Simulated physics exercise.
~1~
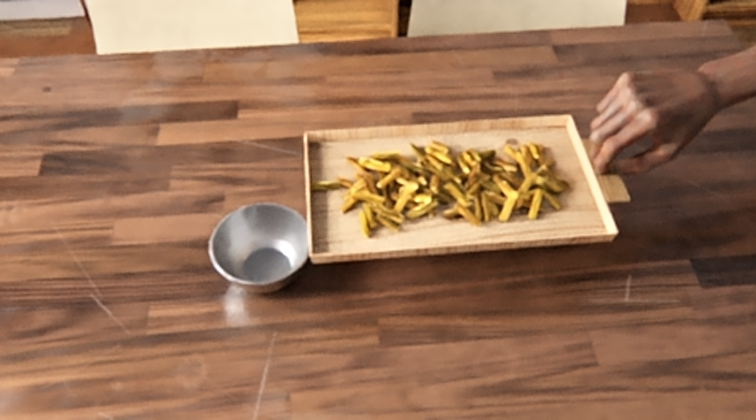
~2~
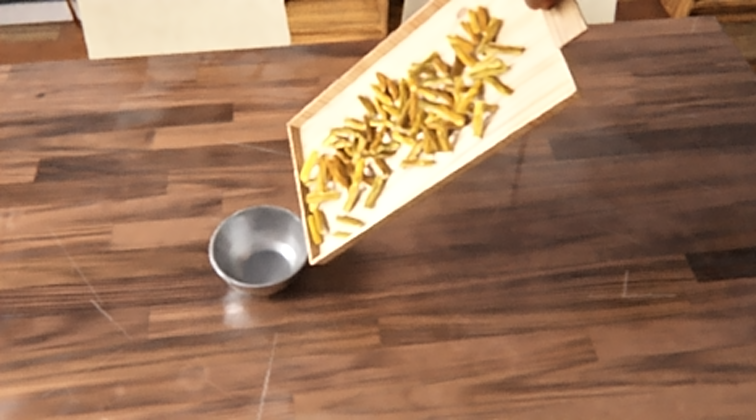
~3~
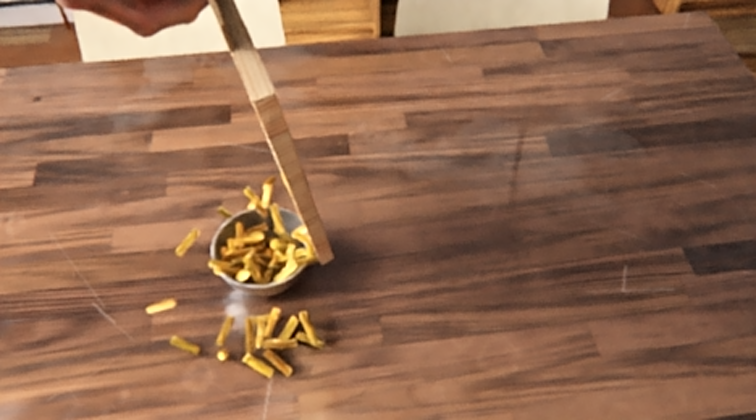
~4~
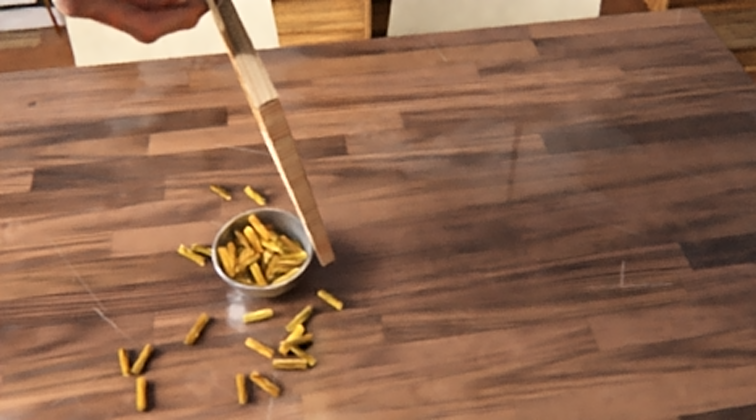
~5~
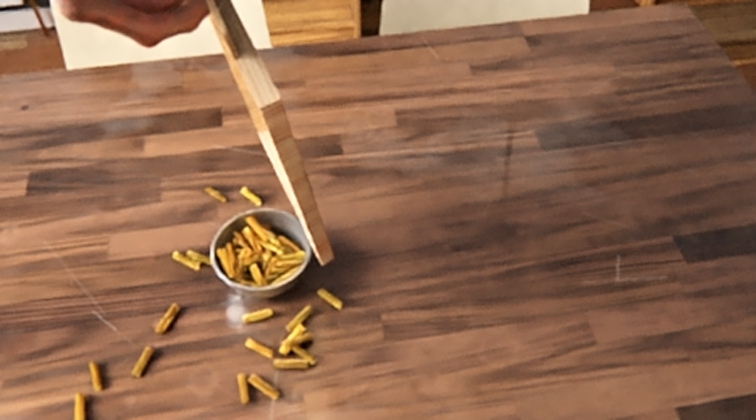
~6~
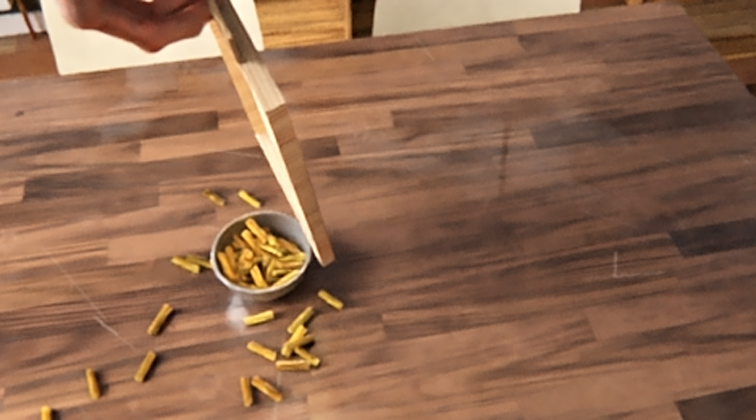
A wooden tray of short yellow-brown pasta pieces is lifted and tipped steeply to the left by a hand, pouring them toward a small metal bowl on a wooden table; most settle in the bowl, while others scatter and lie around it.
